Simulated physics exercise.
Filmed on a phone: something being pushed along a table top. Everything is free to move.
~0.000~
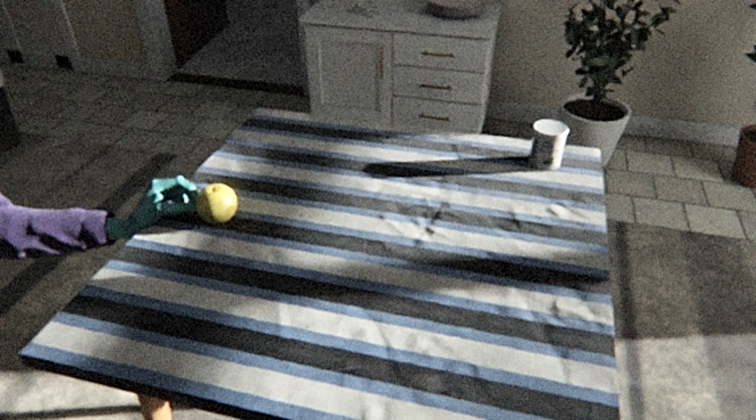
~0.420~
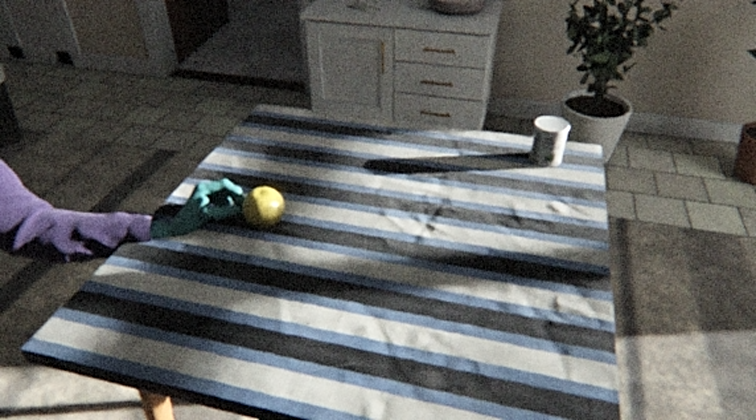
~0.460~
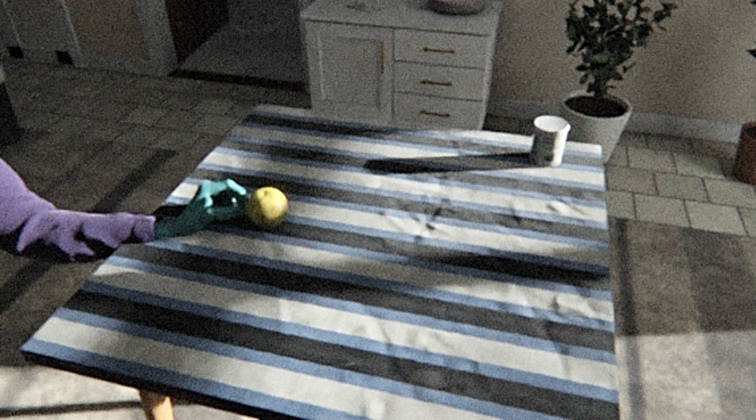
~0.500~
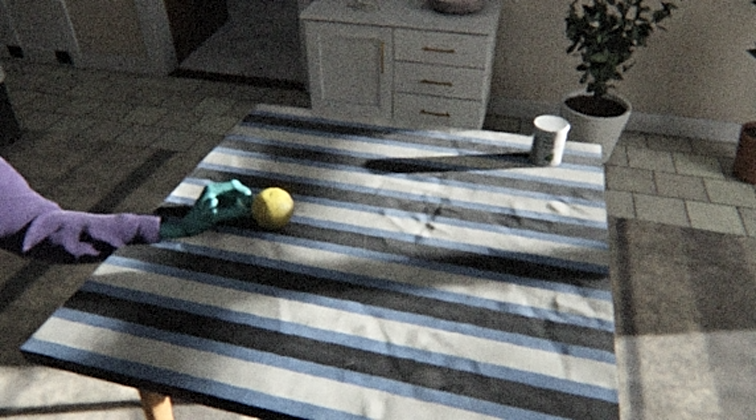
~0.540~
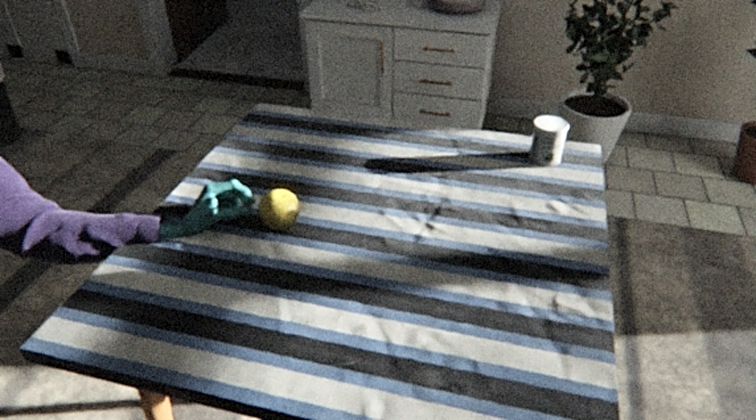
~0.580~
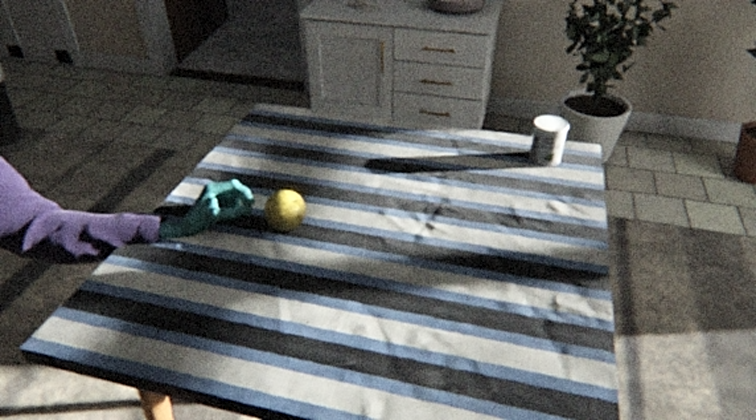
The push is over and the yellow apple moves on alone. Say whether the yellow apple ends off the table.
The yellow apple is still on the table.
Around 0.78 s, yellow apple displaced about its own width near (311, 215).
Around 0.98 s, yellow apple displaced about its own width near (327, 218).
Finally (1.9 s), moved from the start, yellow apple. Final places as the last picture's camera would see them, yellow apple near (333, 219).
